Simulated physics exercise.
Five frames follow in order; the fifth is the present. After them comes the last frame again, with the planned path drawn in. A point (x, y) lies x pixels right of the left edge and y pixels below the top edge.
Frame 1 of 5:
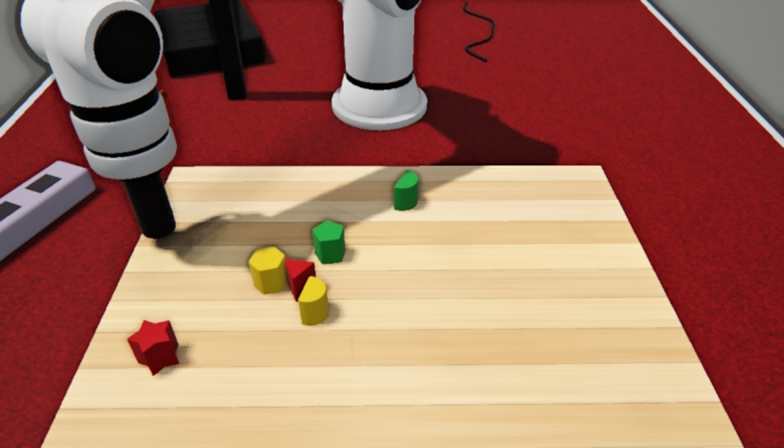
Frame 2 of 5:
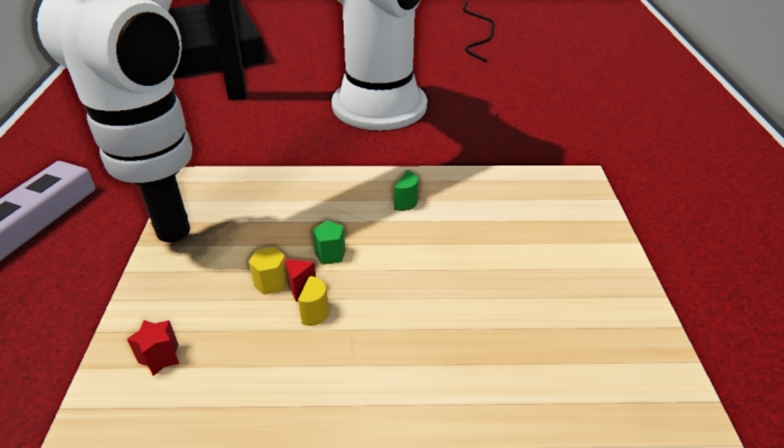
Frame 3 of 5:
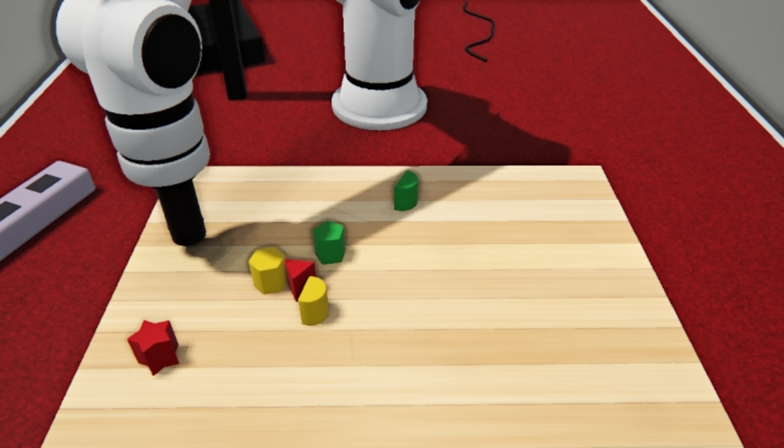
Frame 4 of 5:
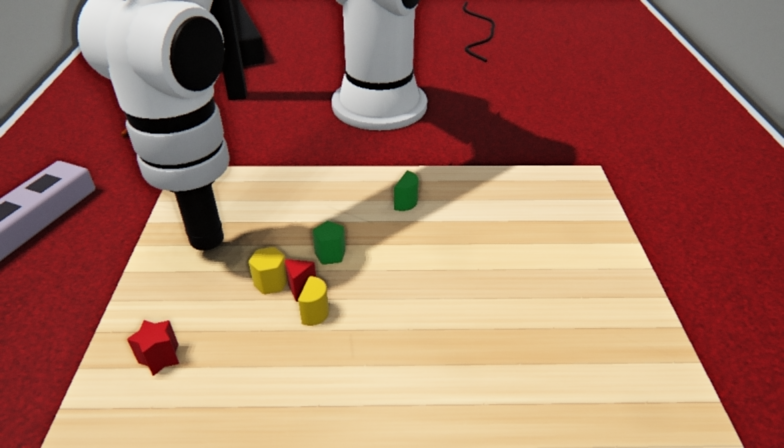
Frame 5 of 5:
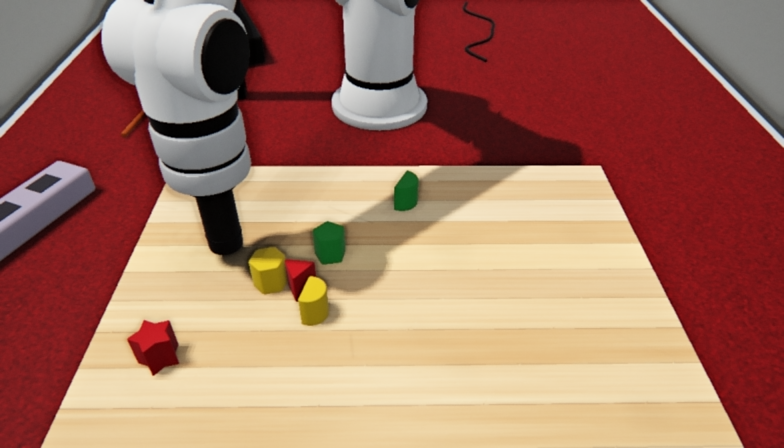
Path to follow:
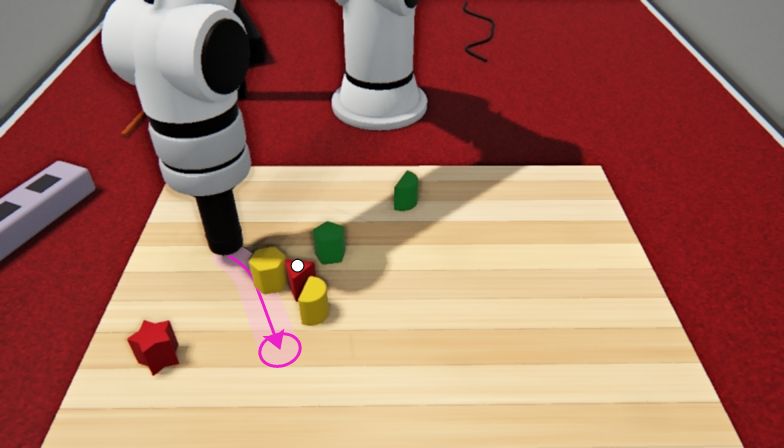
A white robot arm with a black bar moves above a pale wooden board on a red floor, seen from a fixed, raised view facing a second white robot base. A red star lies at lower left, with a yellow six-sided block, red triangle, yellow D-shaped block and two green blocks farther right. The bar glides slowly right and slightly nearer, approaching the yellow six-sided block, while every block stays still.
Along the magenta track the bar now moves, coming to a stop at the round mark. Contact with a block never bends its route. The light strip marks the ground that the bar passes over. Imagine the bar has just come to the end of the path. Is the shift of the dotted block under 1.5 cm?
The answer is no.
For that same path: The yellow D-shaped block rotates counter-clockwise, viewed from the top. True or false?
The claim does not hold.
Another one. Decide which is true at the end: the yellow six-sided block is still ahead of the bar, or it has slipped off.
It slips out to the side or back.
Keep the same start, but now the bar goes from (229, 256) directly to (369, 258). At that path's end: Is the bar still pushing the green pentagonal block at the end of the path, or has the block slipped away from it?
Expect to find it ahead of the bar.
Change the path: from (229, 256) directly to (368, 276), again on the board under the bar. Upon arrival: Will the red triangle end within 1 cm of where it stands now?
No - that is not the case.
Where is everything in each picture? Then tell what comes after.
In the first picture, tip of the bar (160, 229), middles of tops, yellow six-sided block (267, 258), red triangle (298, 266), yellow D-shaped block (313, 289), green pentagonal block (329, 230).
In the second picture, bar (174, 232), nothing pushed.
In the third picture, bar (190, 236), nothing pushed.
In the fourth picture, bar (207, 240), nothing pushed.
In the fifth picture, bar (227, 245), yellow six-sided block (267, 258), red triangle (298, 266), yellow D-shaped block (313, 289), green pentagonal block (329, 230).
The line goes from (229, 256) by way of (260, 296) to (280, 350); the dot is on the red triangle.
The first path, step by step. One third of the way, bar (252, 269); yellow six-sided block (280, 266), turned 20° anticlockwise; red triangle (306, 269), turned 20° clockwise.
Two thirds of the way, bar (264, 303); yellow six-sided block (299, 283), turned 95° anticlockwise; red triangle (320, 267); yellow D-shaped block (323, 292), turned 25° clockwise.
At the end, bar (278, 339); yellow six-sided block (300, 285), turned 105° anticlockwise; red triangle (320, 267); yellow D-shaped block (325, 293), turned 20° clockwise; green pentagonal block unmoved.
